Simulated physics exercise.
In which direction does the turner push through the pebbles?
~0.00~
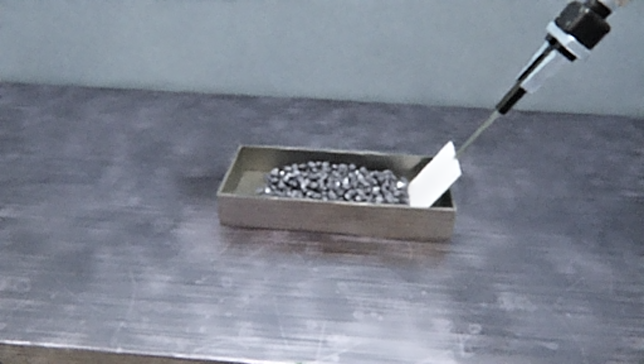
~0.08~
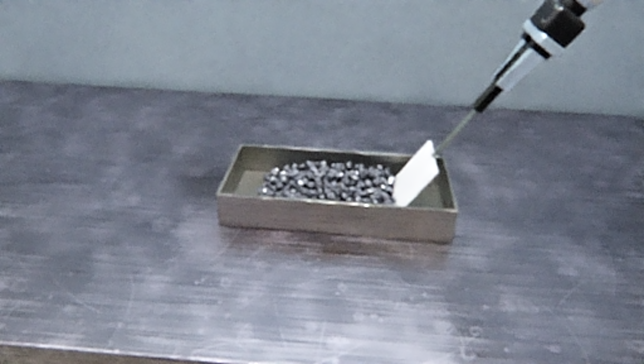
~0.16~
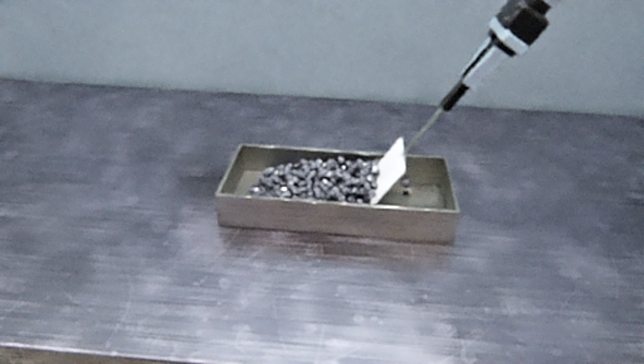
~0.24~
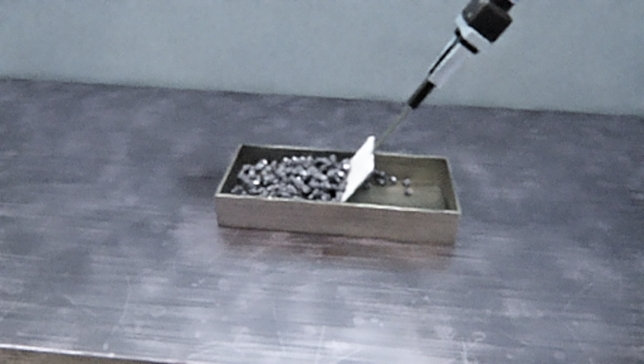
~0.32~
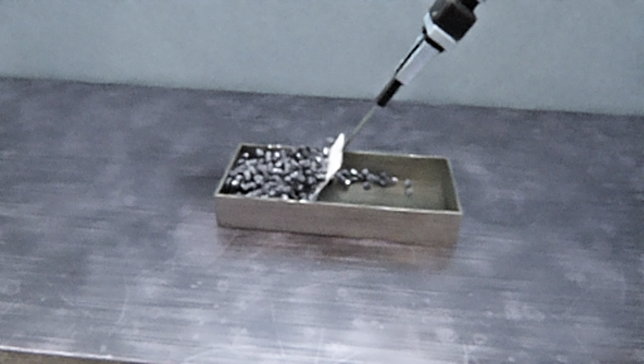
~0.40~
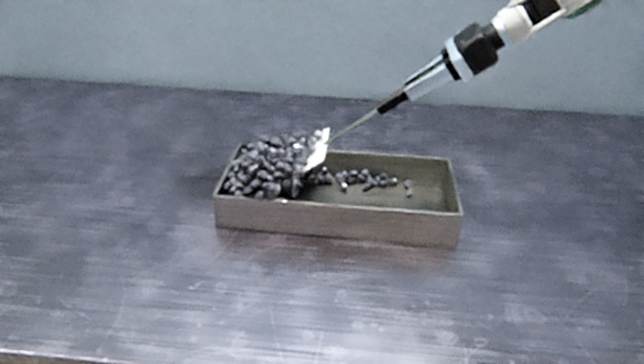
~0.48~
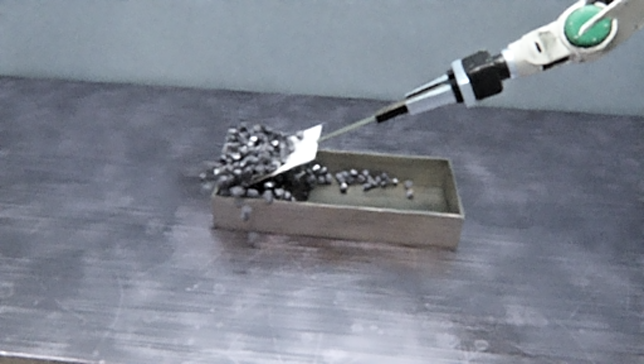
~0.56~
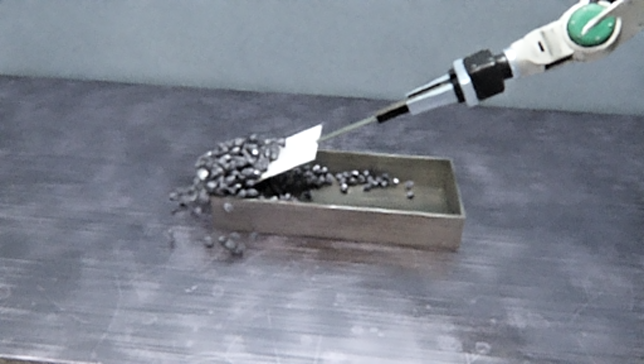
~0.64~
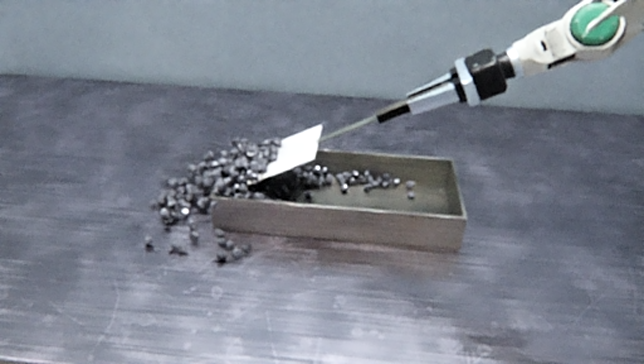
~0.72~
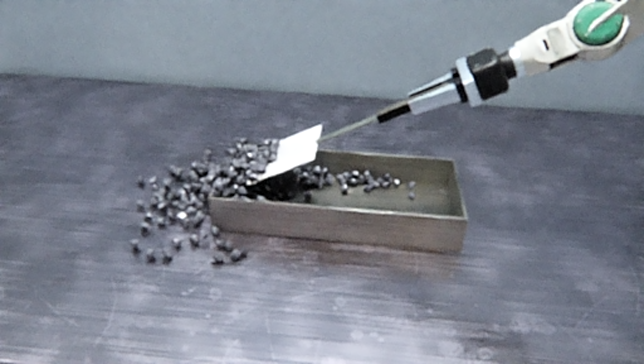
The turner moves to the left, pushing the pebbles toward the left end of the trough.
